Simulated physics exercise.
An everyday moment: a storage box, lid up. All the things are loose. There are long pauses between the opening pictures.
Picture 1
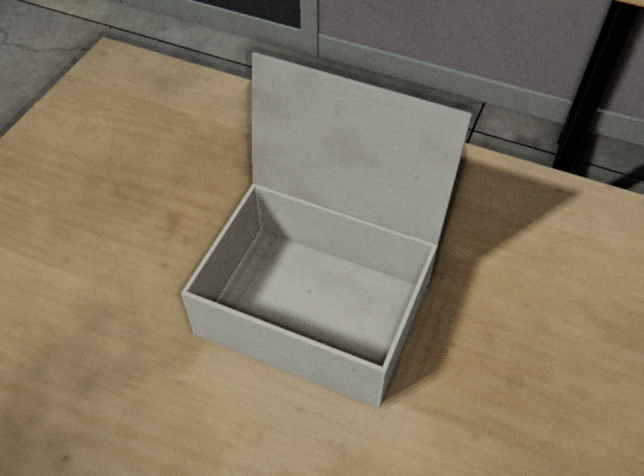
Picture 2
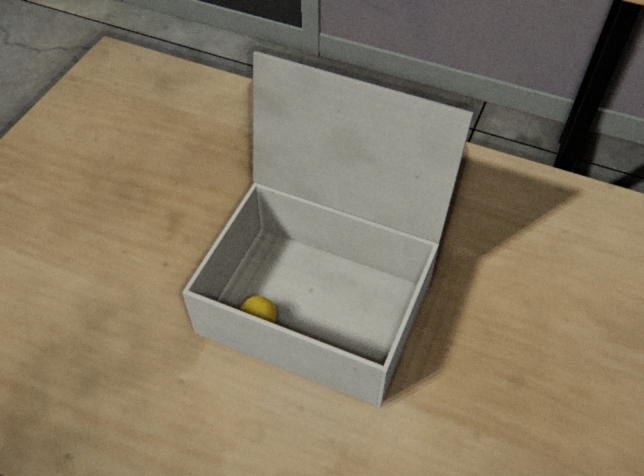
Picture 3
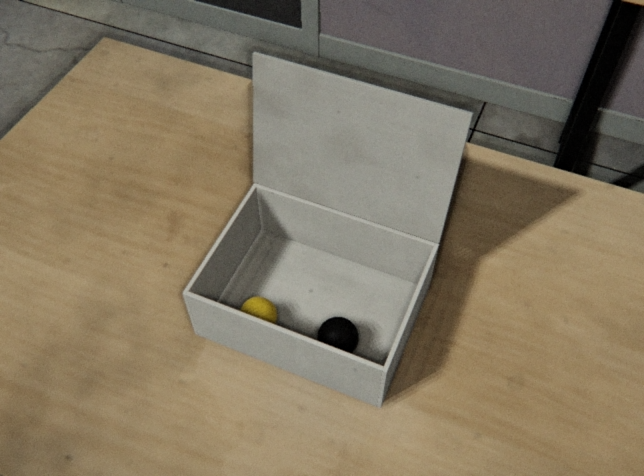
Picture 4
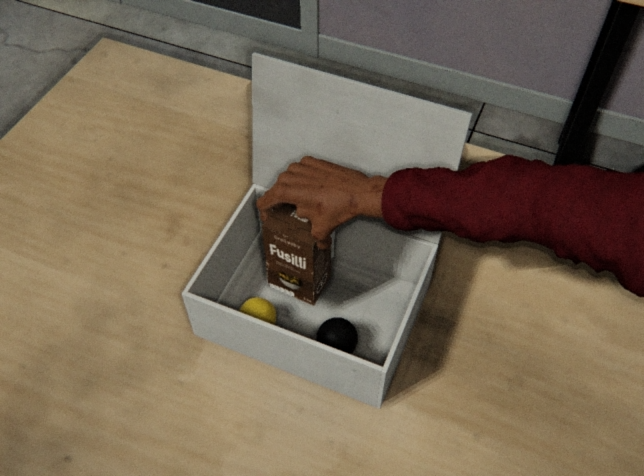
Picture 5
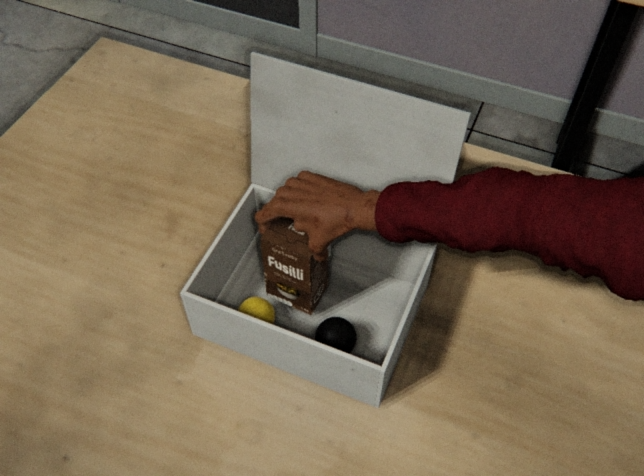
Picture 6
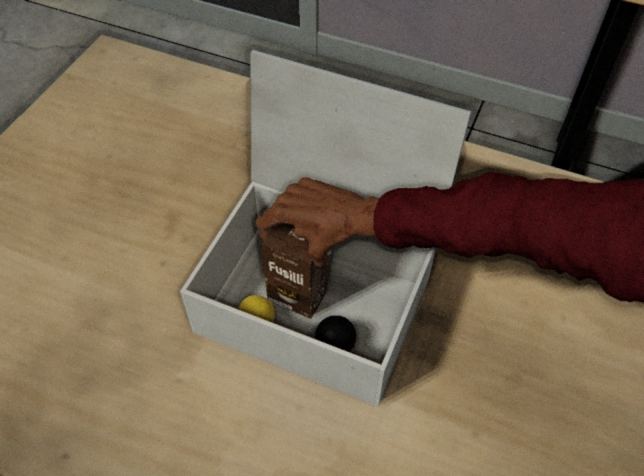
The clip shows an open, empty grey box on a wooden table; a yellow object appears inside, then a black ball, and a hand in a red sleeve lowers a brown Fusilli carton slightly into the box, still gripping it.
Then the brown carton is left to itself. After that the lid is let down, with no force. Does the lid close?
Outcome: The lid will not close.
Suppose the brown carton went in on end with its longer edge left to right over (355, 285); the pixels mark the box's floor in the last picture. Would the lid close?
Then it stays ajar.
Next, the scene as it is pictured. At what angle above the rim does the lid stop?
About 30°.
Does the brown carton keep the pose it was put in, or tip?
It keeps its pose.
Then, 1.10 s past the last view, lid starting down.
Then, 1.50 s past the last view, lid 66° above the rim.
Then, 1.90 s past the last view, lid 36° above the rim.
Finally, lid 29° above the rim; all 3 still in place. Final places as the last picture's camera would see them, brown carton near (296, 269).
